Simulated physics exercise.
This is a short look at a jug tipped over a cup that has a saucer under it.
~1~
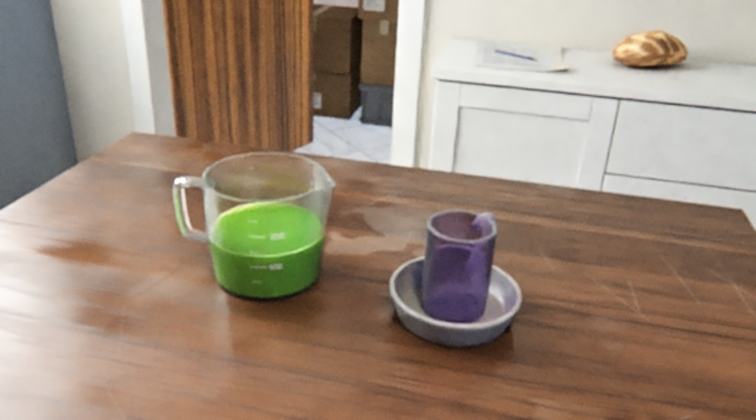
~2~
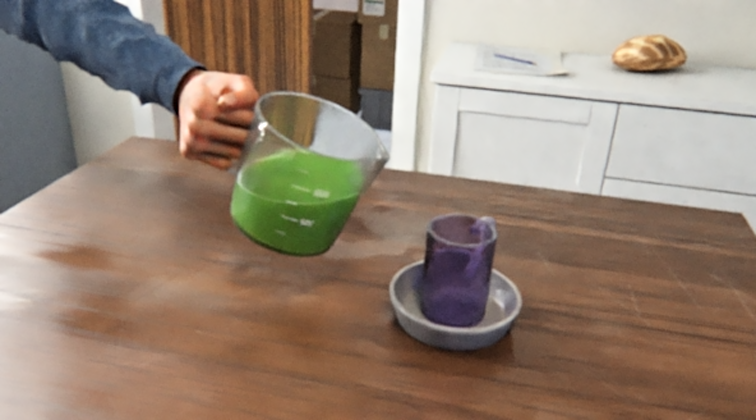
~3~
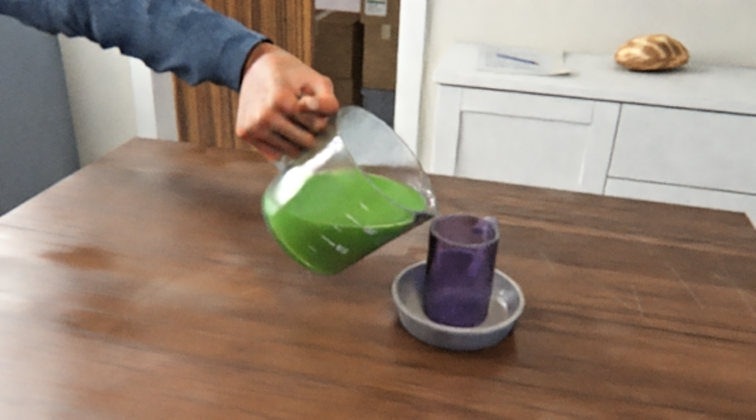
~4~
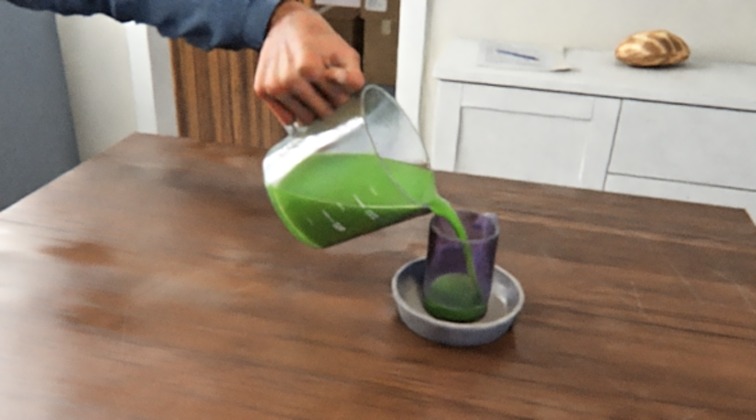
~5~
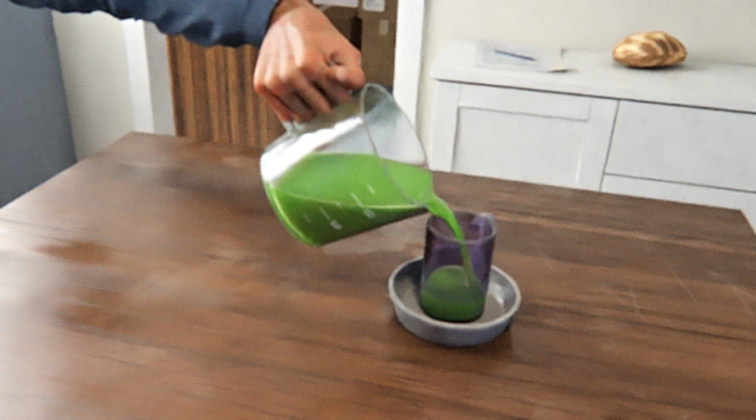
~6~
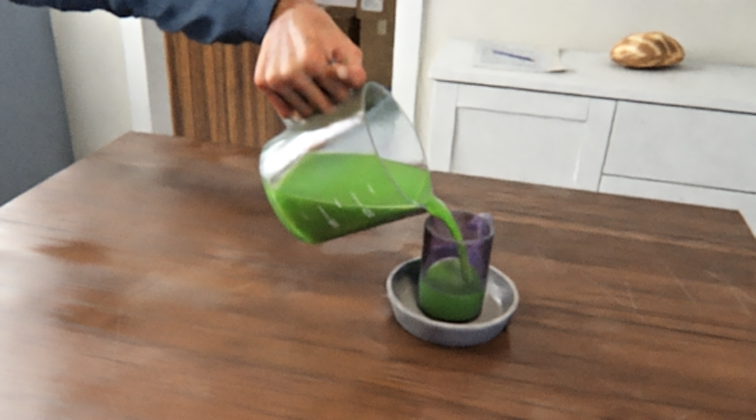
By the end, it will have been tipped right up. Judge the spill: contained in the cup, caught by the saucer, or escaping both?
Chances are the saucer will be needed but won't do.
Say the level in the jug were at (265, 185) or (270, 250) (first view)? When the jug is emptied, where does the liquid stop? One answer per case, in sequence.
In that order: Over both, no farther than the cup.
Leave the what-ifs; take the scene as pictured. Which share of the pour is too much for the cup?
Around 50 in a hundred.
Soon after, the cup is full to the brim; the saucer is wet, with room to spare.
Later, the cup is full to the brim; the saucer is full and running over.
In the end, the cup is full to the brim; the saucer is full and running over.
